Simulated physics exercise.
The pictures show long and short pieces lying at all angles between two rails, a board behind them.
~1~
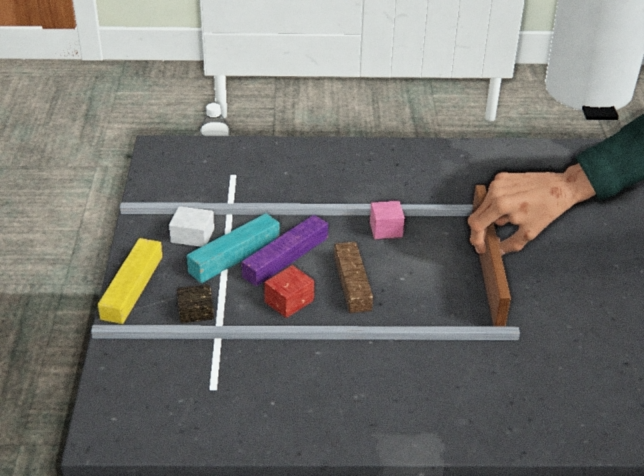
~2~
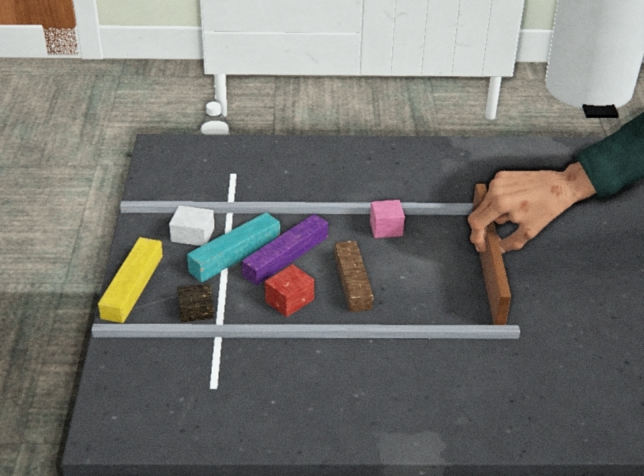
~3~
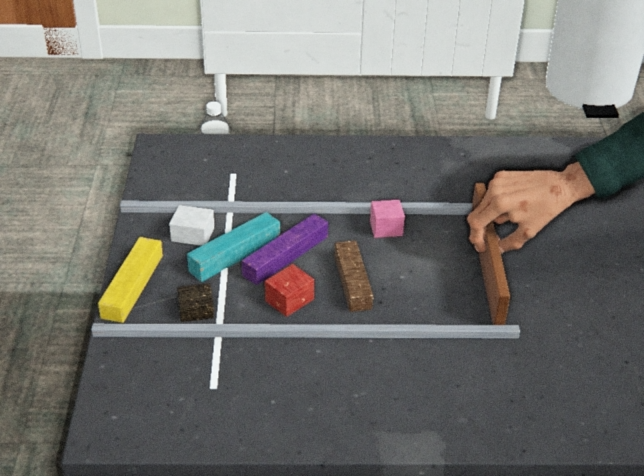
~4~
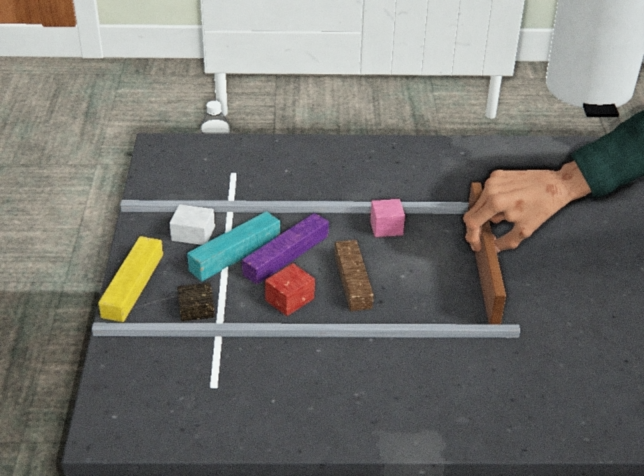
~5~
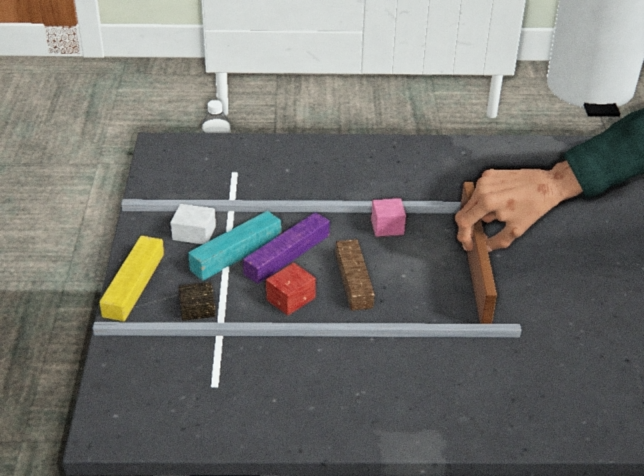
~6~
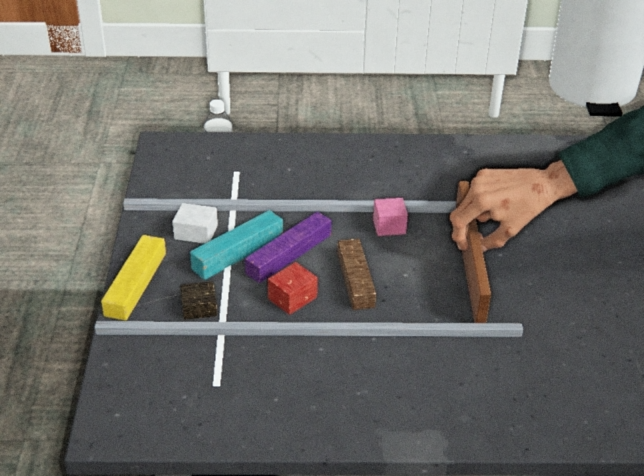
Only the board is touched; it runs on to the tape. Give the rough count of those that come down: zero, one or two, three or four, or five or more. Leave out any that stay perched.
Outcome: The number that fall off is zero.
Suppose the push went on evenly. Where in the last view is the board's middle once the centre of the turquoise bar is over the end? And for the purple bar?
At (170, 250) for the turquoise bar; at (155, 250) for the purple bar.
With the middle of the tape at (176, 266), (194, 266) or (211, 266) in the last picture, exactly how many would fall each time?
Try by try, 3, 1 and 1.
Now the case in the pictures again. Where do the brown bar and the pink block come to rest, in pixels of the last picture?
First (216, 272), then (218, 210).
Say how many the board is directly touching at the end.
The number is 2.
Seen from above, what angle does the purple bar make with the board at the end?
Roughly 30° out of line.
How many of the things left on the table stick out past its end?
It comes to 1.
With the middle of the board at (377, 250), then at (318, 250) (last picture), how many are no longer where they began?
The counts are 1 and 4.
Early on, none off yet; yellow bar at rest near (135, 276); white block at rest near (195, 223); black block at rest near (199, 300).
Finally, the number that fall off is zero.
